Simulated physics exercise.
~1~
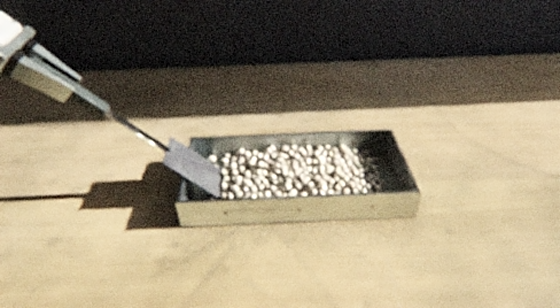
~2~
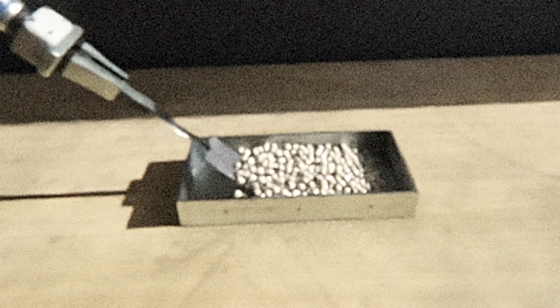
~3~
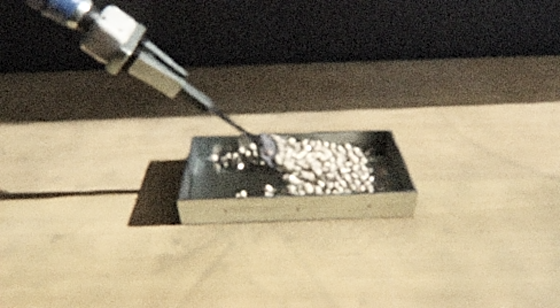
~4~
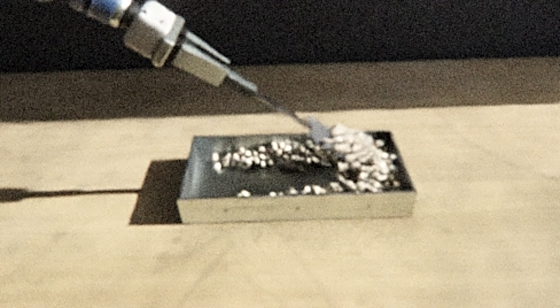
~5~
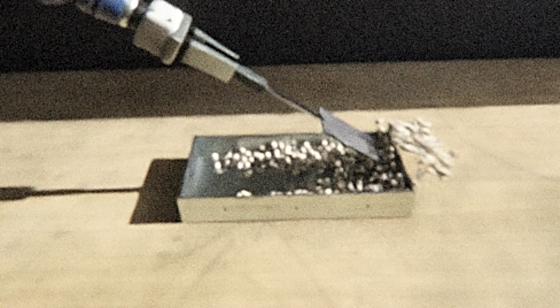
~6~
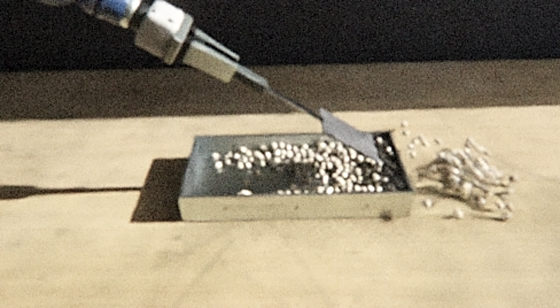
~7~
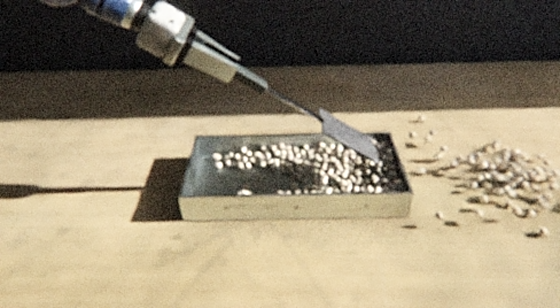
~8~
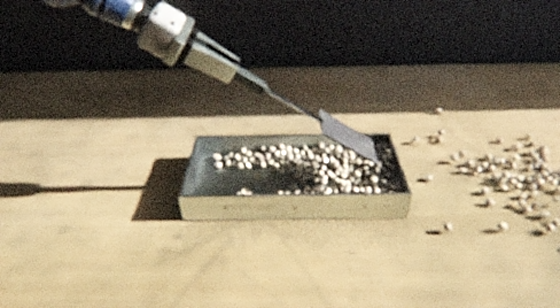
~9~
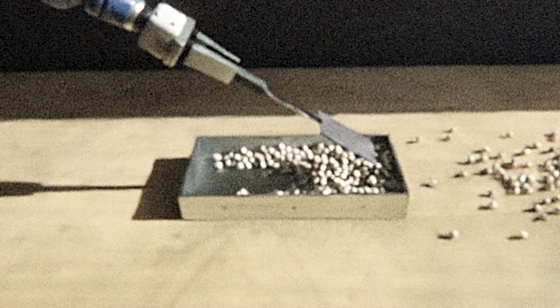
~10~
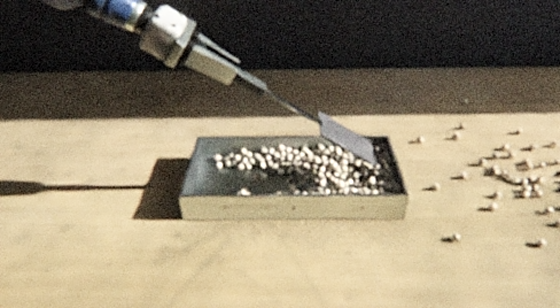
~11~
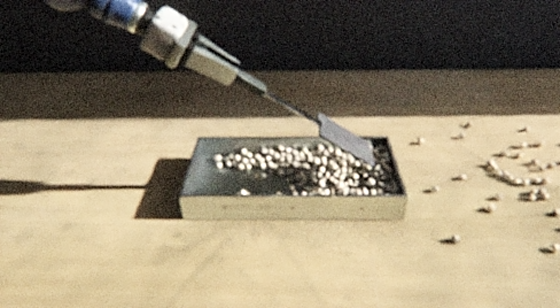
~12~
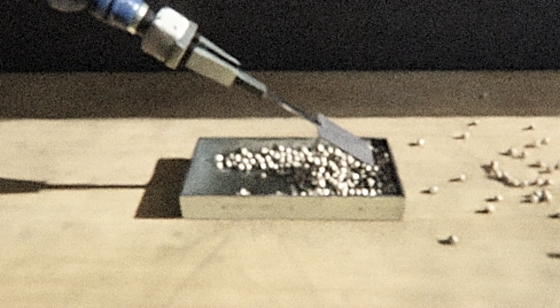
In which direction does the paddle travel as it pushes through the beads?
The paddle travels to the right, from the left end of the tray toward its right end.
